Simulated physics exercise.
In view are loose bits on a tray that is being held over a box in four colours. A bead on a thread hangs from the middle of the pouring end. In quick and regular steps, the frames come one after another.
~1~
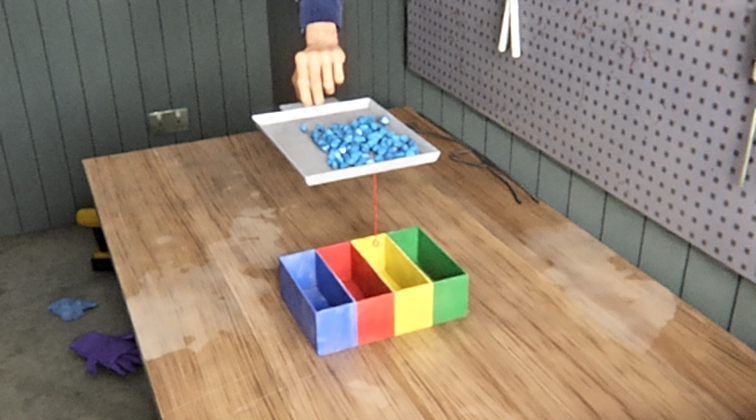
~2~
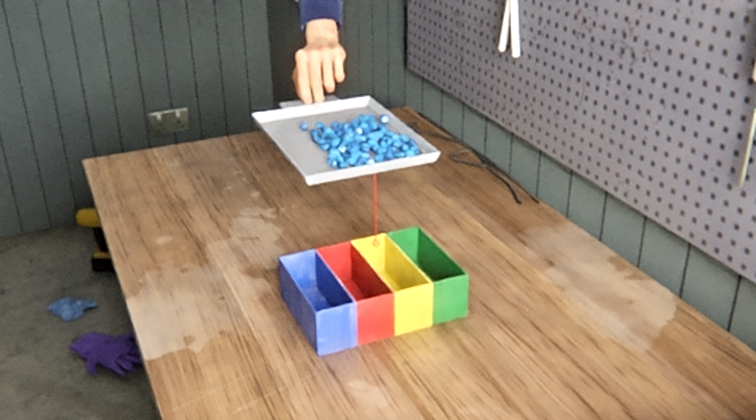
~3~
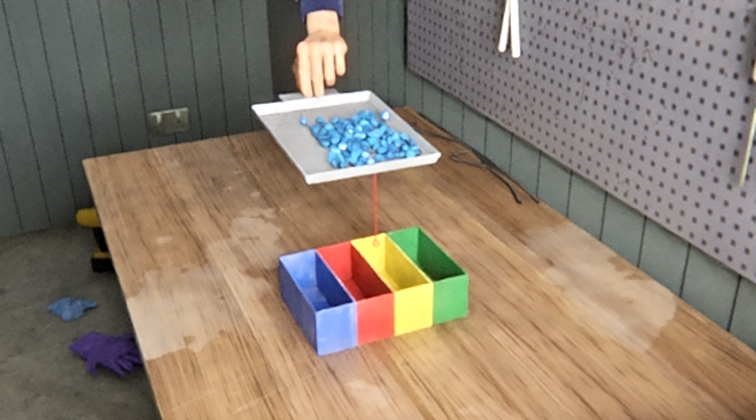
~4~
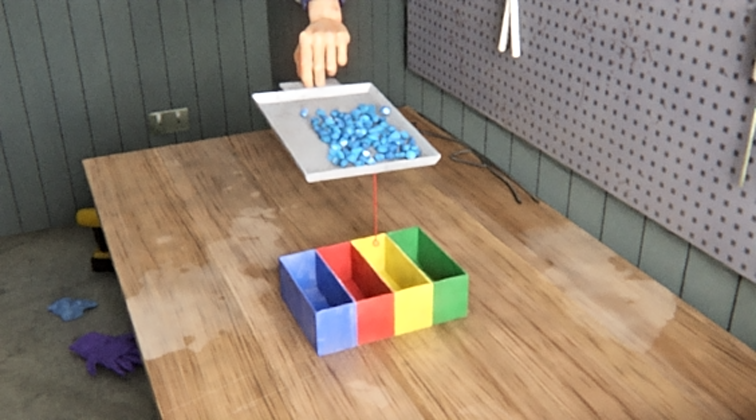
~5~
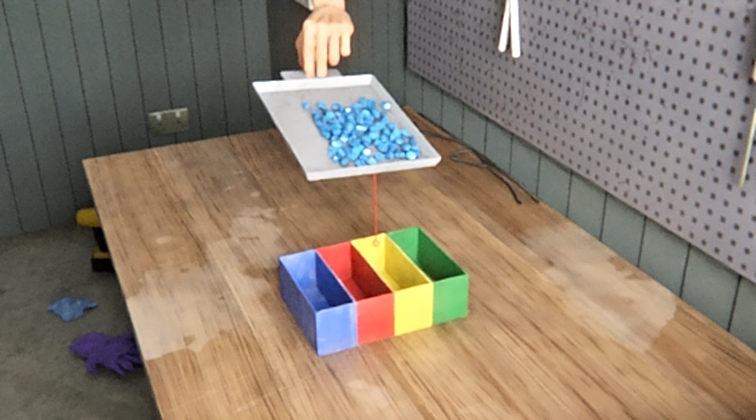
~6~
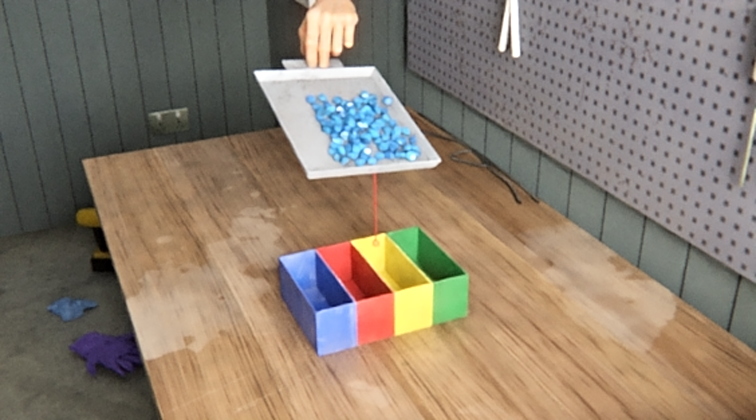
Above a wooden table, a hand gradually tilts a tray of blue stones toward its right corner.
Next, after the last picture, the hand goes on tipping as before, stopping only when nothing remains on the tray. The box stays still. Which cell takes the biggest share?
The green cell.
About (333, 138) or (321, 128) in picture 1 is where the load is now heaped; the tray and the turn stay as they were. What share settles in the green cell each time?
About 50 % and 50 %.
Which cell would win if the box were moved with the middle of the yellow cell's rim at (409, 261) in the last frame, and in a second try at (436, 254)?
That green cell; the yellow one.
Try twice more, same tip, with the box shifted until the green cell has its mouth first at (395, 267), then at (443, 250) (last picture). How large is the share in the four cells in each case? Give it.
In order: 10 per cent and 90 per cent.
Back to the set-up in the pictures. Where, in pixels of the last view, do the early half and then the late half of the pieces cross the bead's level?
About (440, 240), and after that about (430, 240).
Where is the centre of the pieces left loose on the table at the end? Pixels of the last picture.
Look around (479, 283) in the last picture.
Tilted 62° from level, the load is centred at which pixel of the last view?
Centre estimate: (397, 139).
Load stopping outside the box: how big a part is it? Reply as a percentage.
Close to 40 percent, I reckon.
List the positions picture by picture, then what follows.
In the first frame, corners of the pouring end at (308, 175) and (435, 151), level; middle of the load at (358, 141), aquarium stones; bead on its thread at (376, 243); blue cell at (337, 325); red cell at (376, 315); yellow cell at (413, 305); green cell at (450, 296).
In the second frame, corners of the pouring end at (308, 175) and (435, 152), level; middle of the load at (358, 140).
In the third frame, corners of the pouring end at (308, 174) and (436, 153), tipped barely, lowest at the right corner; middle of the load at (358, 138).
In the fourth frame, corners of the pouring end at (309, 172) and (436, 155), tipped a little, lowest at the right corner; middle of the load at (358, 134).
In the fifth frame, corners of the pouring end at (310, 171) and (436, 157), tipped a little, lowest at the right corner; middle of the load at (359, 130).
In the sixth frame, corners of the pouring end at (310, 170) and (437, 158), tipped clearly, lowest at the right corner; middle of the load at (360, 127); blue cell at (337, 325); red cell at (376, 315); yellow cell at (413, 305); green cell at (450, 296).
Soon after the last picture, tray tipped steeply; nearly all on the tray; a stray few in the green cell; a stray few falling or outside the box.
A little later, tray tipped past a quarter turn; a small part on the tray; about a third in the green cell; a small part in the yellow cell; about half falling or outside the box.
Later still, tray tipped past a quarter turn; about half in the green cell; a small part in the yellow cell; a stray few in the red cell; about a third falling or outside the box.
At rest, tray tipped past a quarter turn; about half in the green cell; a small part in the yellow cell; a stray few in the red cell; none in the blue cell; about a third outside the box.
